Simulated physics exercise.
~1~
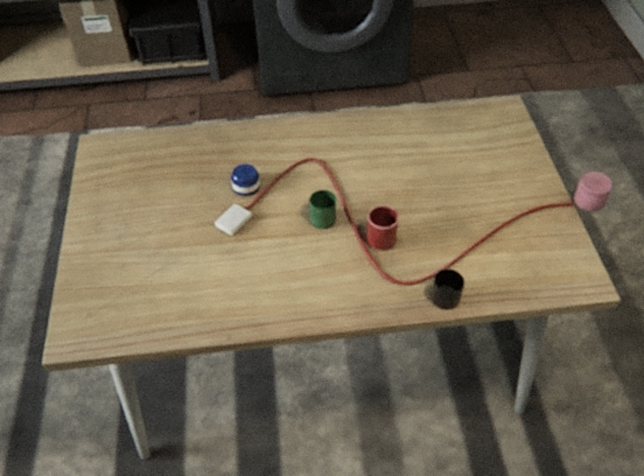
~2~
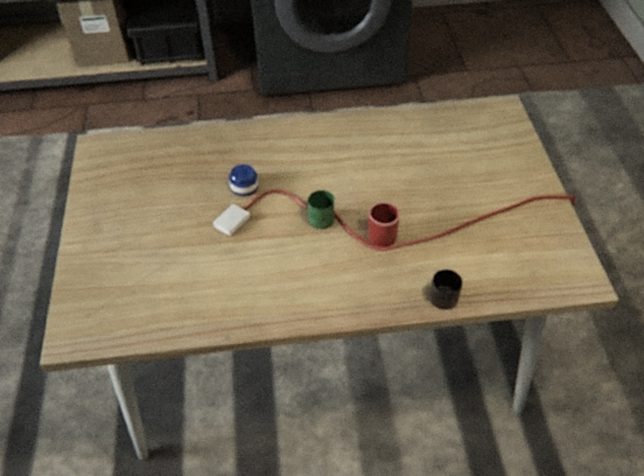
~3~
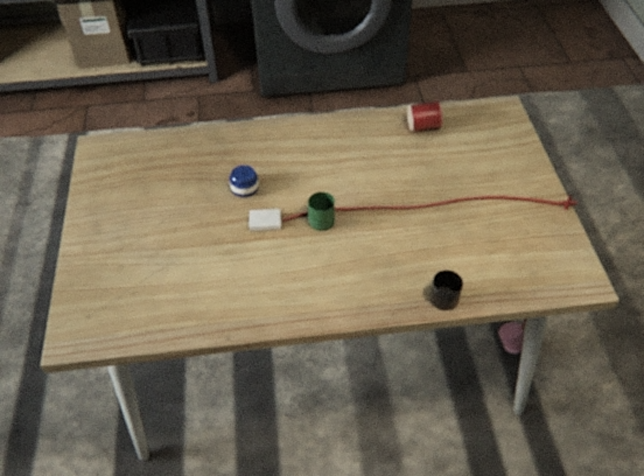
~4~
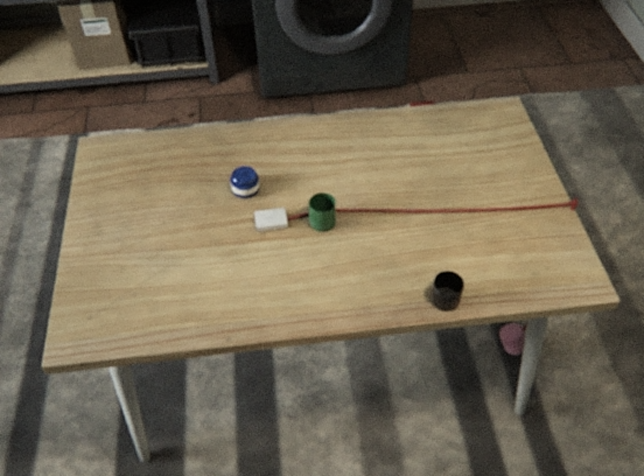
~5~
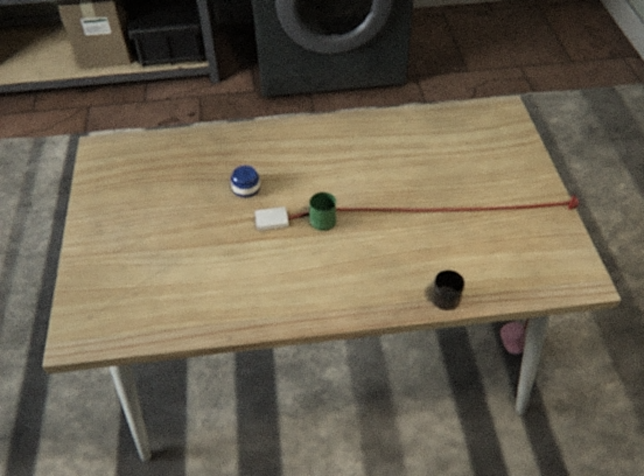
A wooden table held cups, a blue jar and a white phone wired to a pink speaker, which dropped off the right side, pulling the cord straight and the phone rightward, while the red mug tipped over and went off the far edge.
